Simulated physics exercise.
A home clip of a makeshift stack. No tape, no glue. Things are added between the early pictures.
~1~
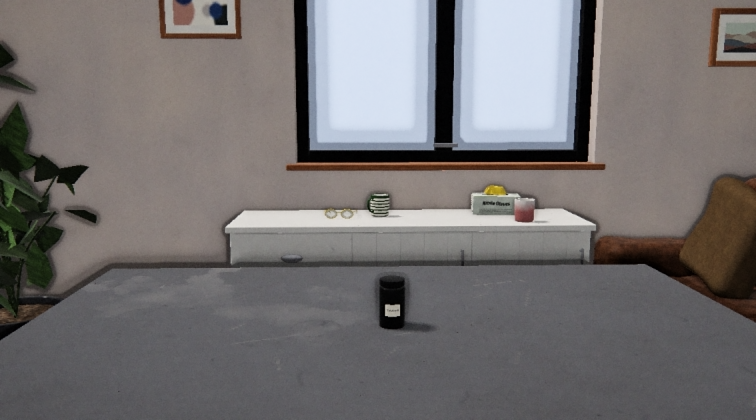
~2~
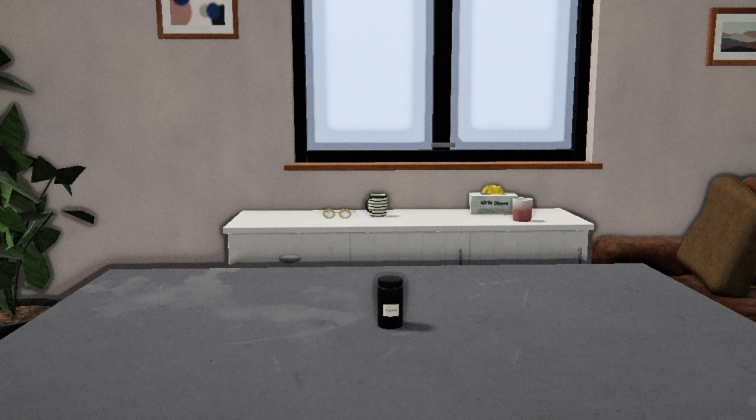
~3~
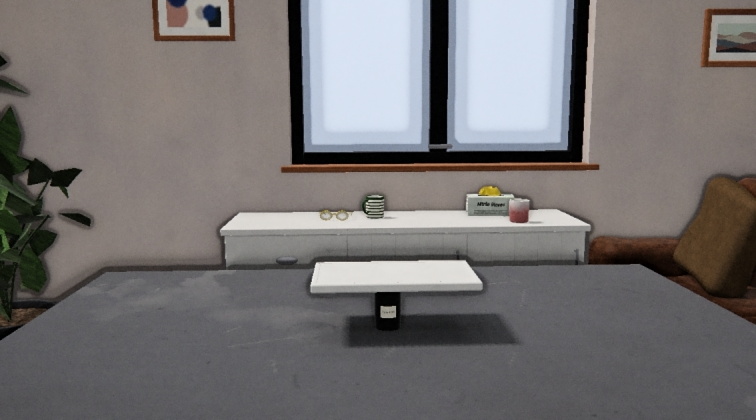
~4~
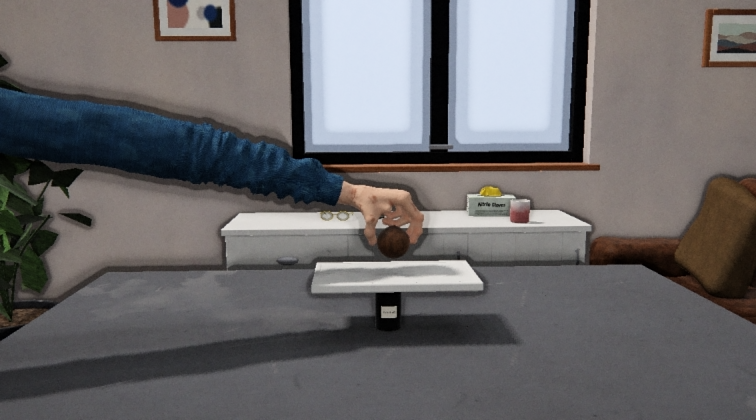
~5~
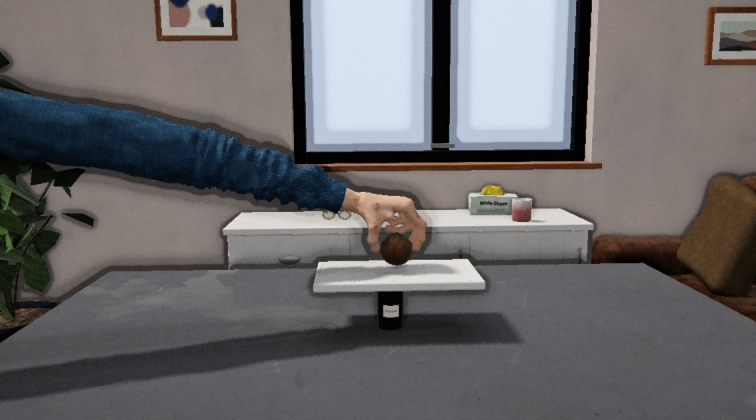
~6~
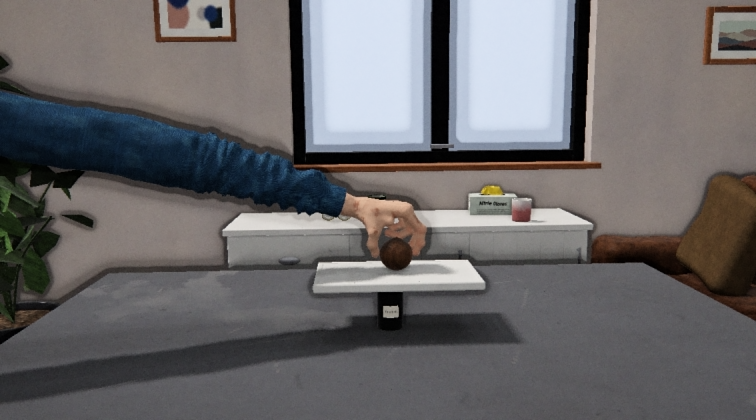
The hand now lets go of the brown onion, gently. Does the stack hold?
In the end the stack holds.
Then, 0.50 s after the last picture, nothing has stirred.
Then, 1.10 s after the last picture, things are still on the move.
Then, 1.70 s after the last picture, nothing has stirred.
Then, 2.30 s after the last picture, things are still on the move.
At rest, all 3 in place. Seen from the same camera at the end, brown onion near (398, 254). The stack stays up.
